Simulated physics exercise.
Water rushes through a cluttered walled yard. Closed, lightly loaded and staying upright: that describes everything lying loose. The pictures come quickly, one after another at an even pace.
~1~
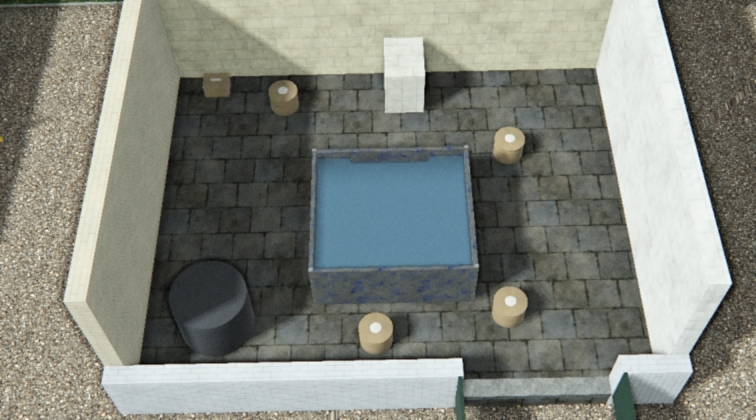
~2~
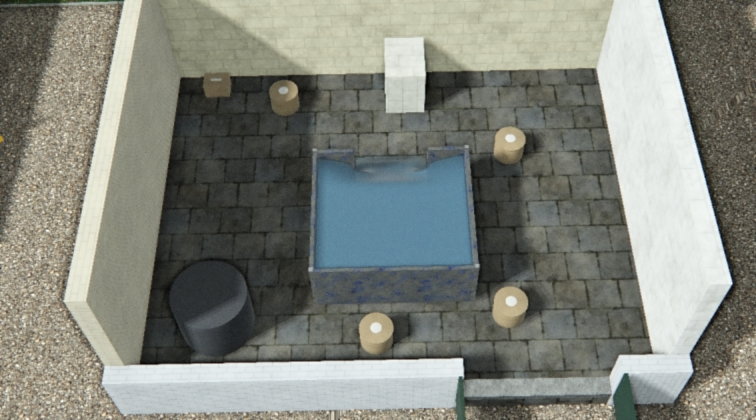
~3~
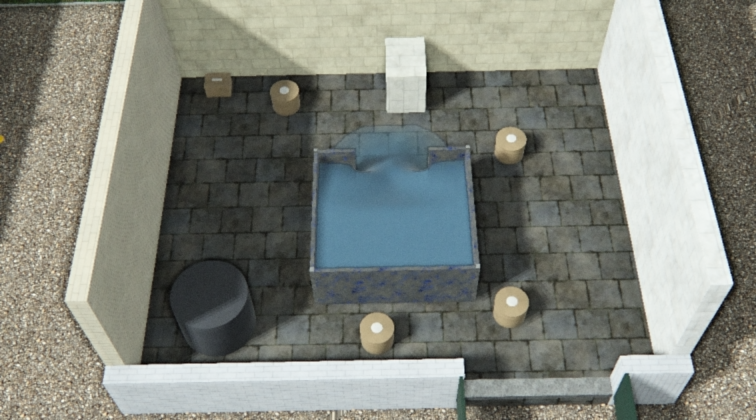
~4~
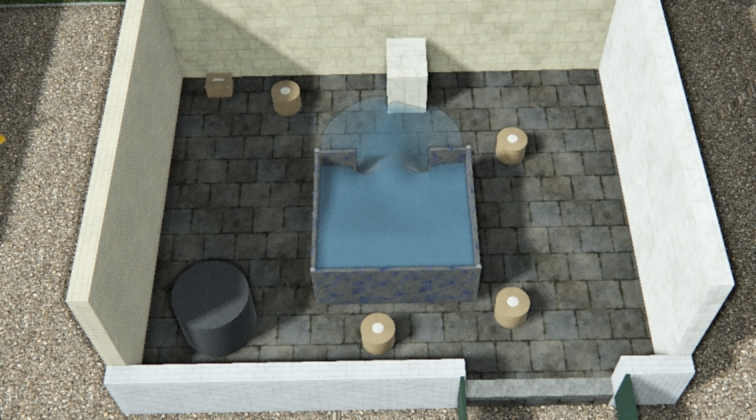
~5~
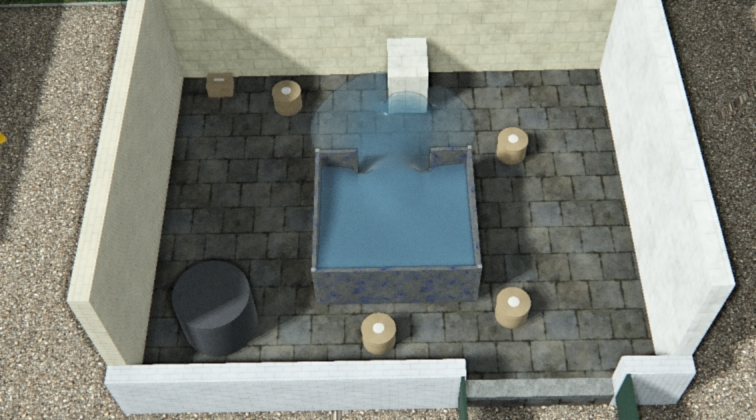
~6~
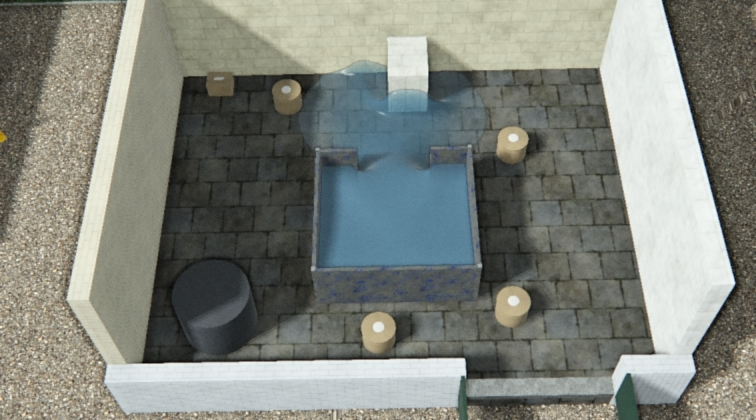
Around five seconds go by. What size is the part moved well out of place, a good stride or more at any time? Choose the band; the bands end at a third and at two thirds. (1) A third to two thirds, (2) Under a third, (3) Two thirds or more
(1) A third to two thirds.
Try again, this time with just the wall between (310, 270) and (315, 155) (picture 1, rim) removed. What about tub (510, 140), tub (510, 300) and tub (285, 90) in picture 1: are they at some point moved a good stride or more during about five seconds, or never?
Same order as named: Not sent that far; sent that far; sent that far.
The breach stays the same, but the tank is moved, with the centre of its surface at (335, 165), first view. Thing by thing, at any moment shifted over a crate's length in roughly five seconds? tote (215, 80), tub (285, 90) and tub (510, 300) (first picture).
Object by object: Over the mark, over the mark, below the mark.
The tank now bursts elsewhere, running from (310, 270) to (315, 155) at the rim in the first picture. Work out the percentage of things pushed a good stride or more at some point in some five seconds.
Estimate: Some 80 per cent.
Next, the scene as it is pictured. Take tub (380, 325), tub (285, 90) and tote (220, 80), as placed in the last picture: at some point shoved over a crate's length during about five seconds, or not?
Outcome, each in turn - never cleared it / passed the mark / passed the mark.
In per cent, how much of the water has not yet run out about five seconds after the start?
About 98 percent.
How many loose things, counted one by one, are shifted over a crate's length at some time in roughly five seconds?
Total: 2.
A moment on, 0 of 5 are well off their spots; 0 afloat.
Next, 2 of 5 are well off their spots; 1 afloat.
Later, 2 of 5 are well off their spots; 1 afloat.
In the end, 2 of 5 are well off their spots, and 2 have been at some point; 1 afloat.
